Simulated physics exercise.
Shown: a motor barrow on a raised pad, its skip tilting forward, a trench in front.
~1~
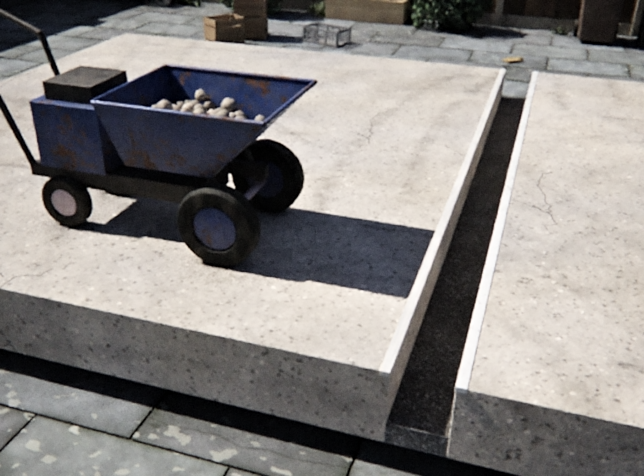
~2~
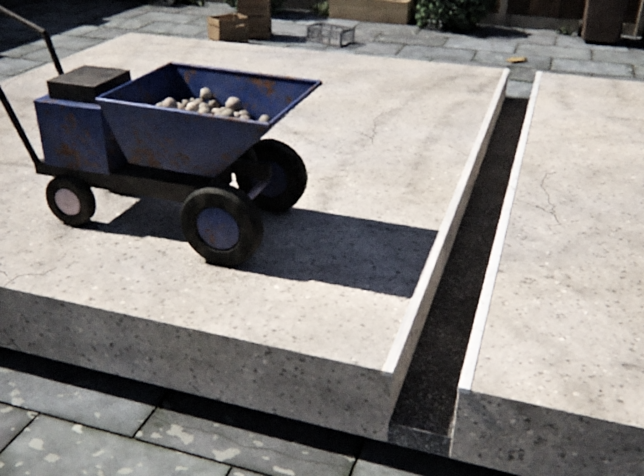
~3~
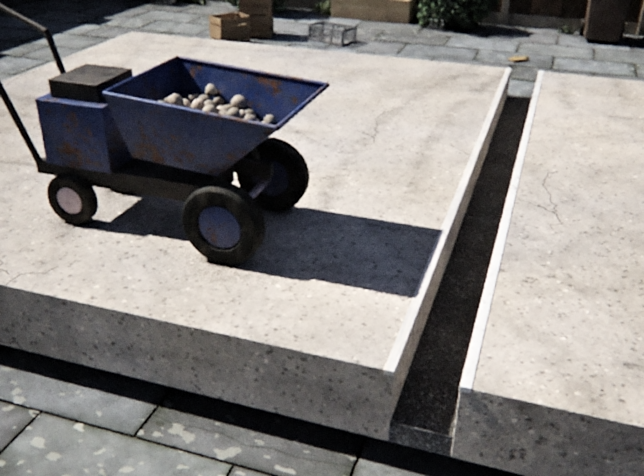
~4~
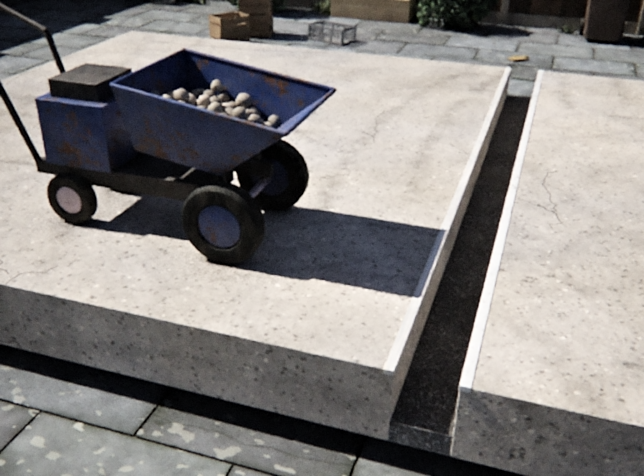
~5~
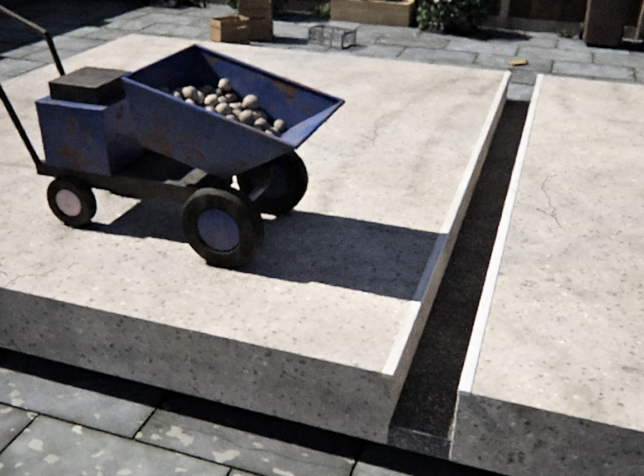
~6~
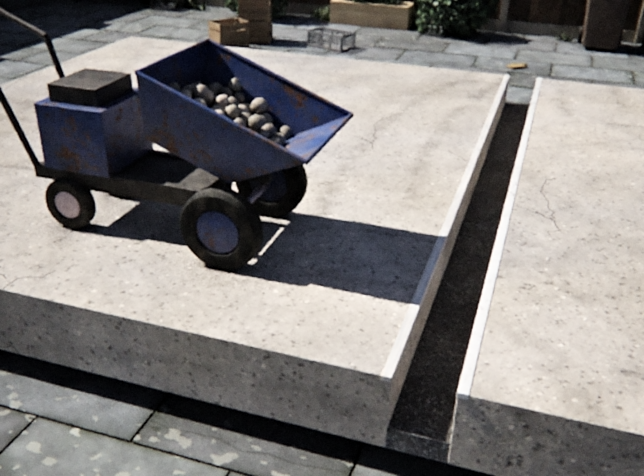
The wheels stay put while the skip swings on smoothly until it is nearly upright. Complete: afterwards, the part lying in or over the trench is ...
... the minority.
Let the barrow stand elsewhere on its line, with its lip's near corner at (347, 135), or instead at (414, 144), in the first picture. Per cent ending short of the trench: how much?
Roughly 0 per cent at the first spot and 0 per cent at the second.
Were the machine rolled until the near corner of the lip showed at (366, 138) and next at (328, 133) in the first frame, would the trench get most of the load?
At the first place the larger part, at the second above a half.
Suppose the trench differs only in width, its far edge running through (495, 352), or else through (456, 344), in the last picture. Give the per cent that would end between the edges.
Result, try 1: 20 in a hundred; try 2: 20 in a hundred.
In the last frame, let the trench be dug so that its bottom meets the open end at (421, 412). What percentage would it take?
Estimate: Approx. 20 per cent.
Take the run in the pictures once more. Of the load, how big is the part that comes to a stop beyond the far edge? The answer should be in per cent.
Roughly 0 in a hundred.
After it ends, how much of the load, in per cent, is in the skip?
Roughly 25 per cent of the load.
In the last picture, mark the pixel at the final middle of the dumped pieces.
Near pixel (410, 259).
Soon, skip tipped steeply; all in the skip.
A while on, skip tipped right over; about two thirds in the skip; about a quarter short of the trench; a stray few in or heaped over the trench; a stray few falling.
Towards the end, skip tipped right over; about a quarter in the skip; about half short of the trench; about a quarter in or heaped over the trench.
Finally, skip tipped right over; about a quarter in the skip; about half short of the trench; about a quarter in or heaped over the trench; none beyond it.
